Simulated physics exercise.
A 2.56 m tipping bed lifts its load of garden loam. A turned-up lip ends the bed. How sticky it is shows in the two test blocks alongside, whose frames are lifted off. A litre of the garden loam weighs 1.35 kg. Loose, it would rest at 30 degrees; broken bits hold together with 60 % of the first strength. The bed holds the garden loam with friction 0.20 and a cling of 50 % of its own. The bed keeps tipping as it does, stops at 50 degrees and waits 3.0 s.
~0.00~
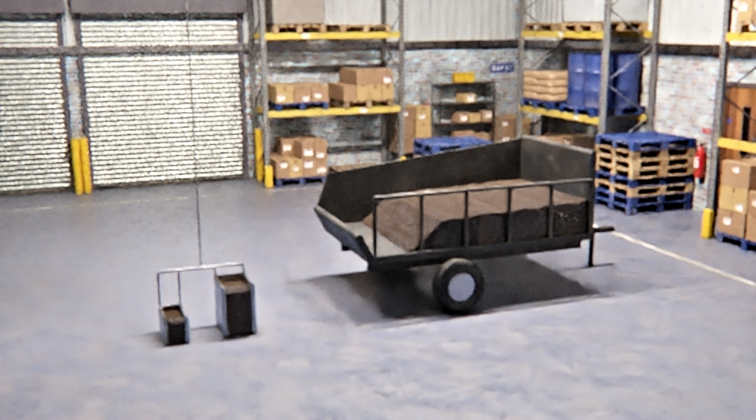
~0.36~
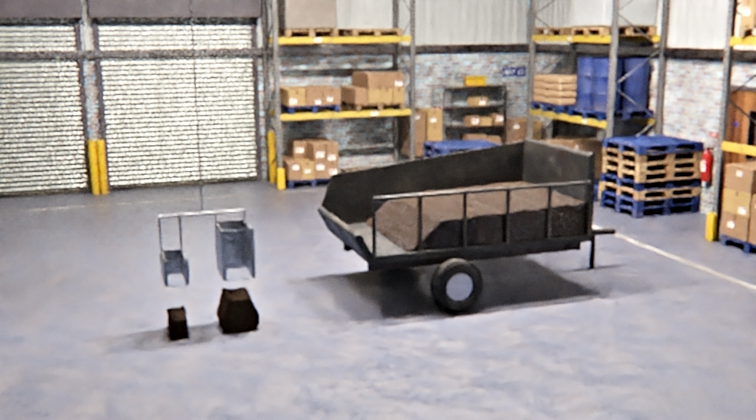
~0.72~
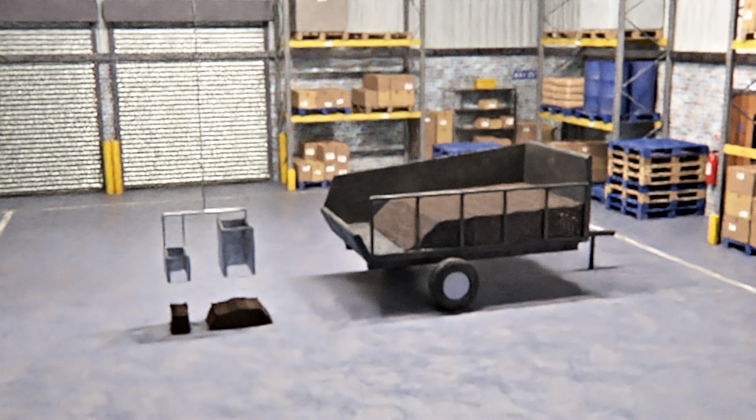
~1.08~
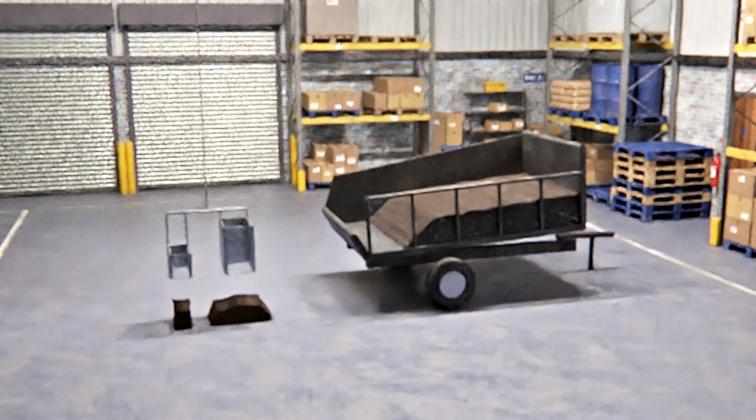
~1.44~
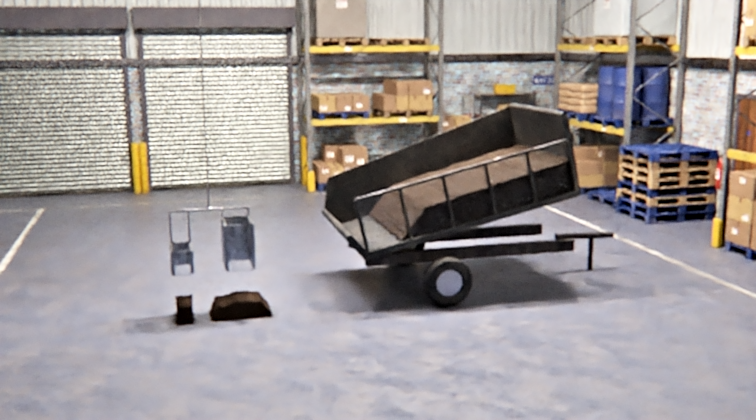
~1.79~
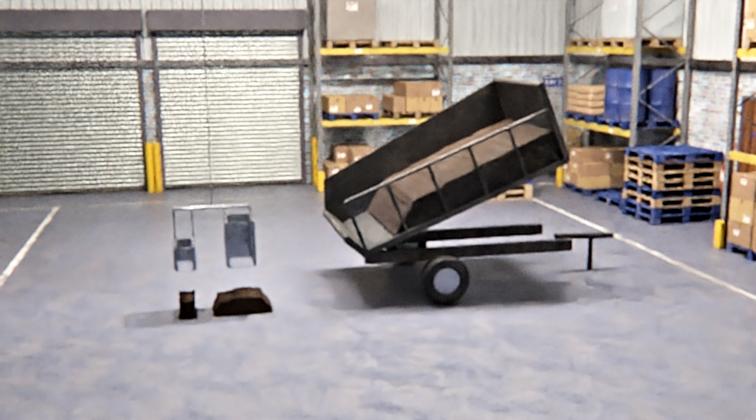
The video shows two metal molds lifting off two dark blocks of soil on a warehouse floor, the larger block slumping into a low mound, before the soil-filled bed of a trailer beside them tilts upward at its right end.
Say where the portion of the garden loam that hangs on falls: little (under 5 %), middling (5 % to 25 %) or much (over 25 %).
The band is middling (5 % to 25 %).
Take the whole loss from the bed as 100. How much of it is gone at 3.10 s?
About 60 %.
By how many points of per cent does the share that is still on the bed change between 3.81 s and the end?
Some 1 per cent.
After 2.39 s, the tilt is 37 degrees and 100 % is on the bed.
After 3.10 s, the tilt is 50 degrees and 53 % is on the bed.
After 3.81 s, the tilt is 50 degrees and 15 % is on the bed.
After 4.52 s, the tilt is 50 degrees and 15 % is on the bed.
After 6.02 s, at the end, the tilt is 50 degrees and 15 % is on the bed.
